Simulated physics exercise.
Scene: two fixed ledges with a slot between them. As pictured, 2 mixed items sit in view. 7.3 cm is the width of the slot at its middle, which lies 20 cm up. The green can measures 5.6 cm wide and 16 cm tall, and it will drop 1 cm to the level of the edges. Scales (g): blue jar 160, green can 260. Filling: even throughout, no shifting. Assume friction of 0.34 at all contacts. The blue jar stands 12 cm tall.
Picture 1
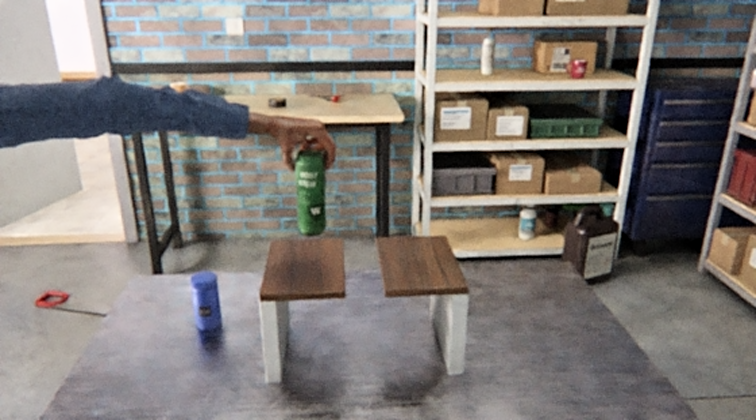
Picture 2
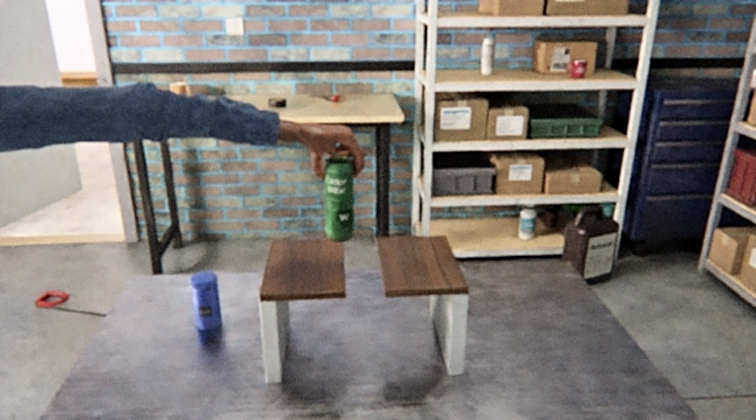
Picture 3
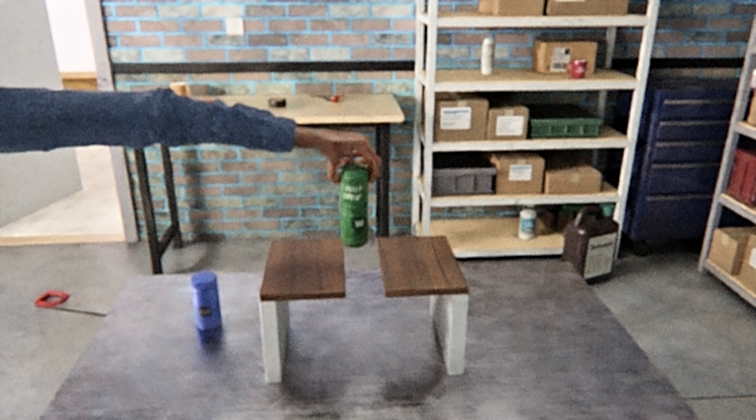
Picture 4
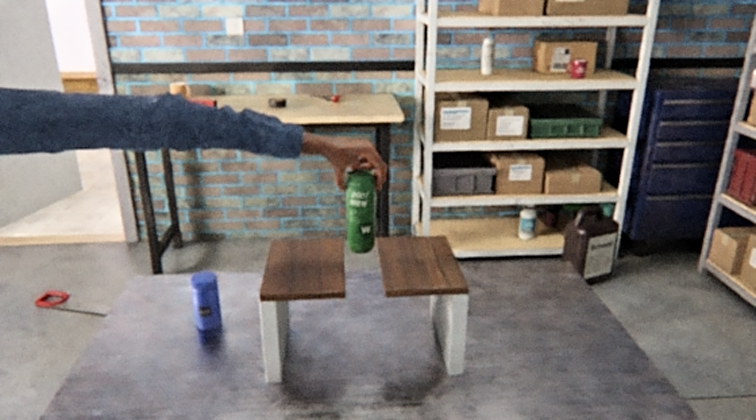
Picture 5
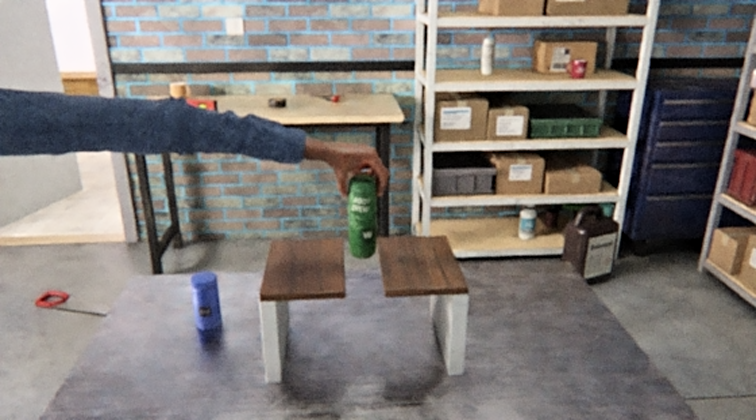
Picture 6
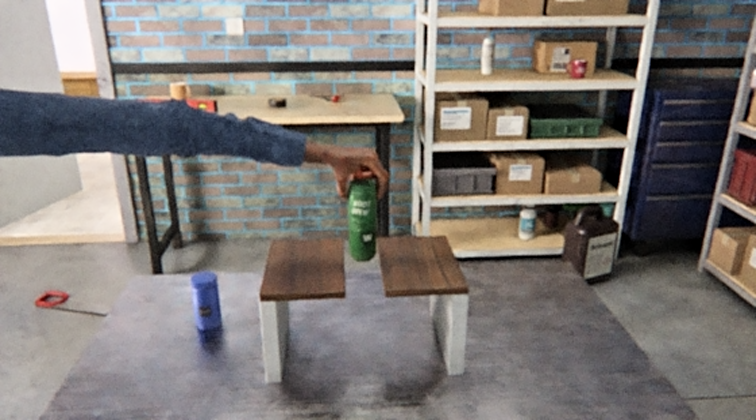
A hand at the end of a blue-sleeved arm holds a green can by its top in a workshop with a brick wall, seen from the front by a still camera. Two dark brown boards on pale supports stand with a gap between them, a blue jar to their left and loaded shelves behind. The arm moves the can right and slightly down, slowing until it hangs nearly motionless over the gap.
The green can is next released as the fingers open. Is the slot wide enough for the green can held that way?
In the end it slips through.
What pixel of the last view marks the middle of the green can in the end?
(364, 312).
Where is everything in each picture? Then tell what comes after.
In the first frame, 12 cm from its drop point; green can (311, 194); blue jar (206, 301).
In the second frame, 6 cm from its drop point; green can (339, 200); blue jar (206, 301).
In the third frame, 3 cm from its drop point; green can (354, 206); blue jar (206, 301).
In the fourth frame, 2 cm from its drop point; green can (361, 212); blue jar (206, 301).
In the fifth frame, 1 cm from its drop point; green can (363, 218); blue jar (206, 301).
Poised above the slot; green can (363, 221); blue jar (206, 301), in the sixth frame.
Then, 0.20 s after the last picture, green can slid 5 cm near (363, 243).
Then, 0.30 s after the last picture, green can slid 20 cm near (364, 307).
At rest, not toppled but over 4 cm from the start, green can; blue jar in place, give or take 4 cm. Seen from the same camera at the end, green can near (364, 312). The can drops through.
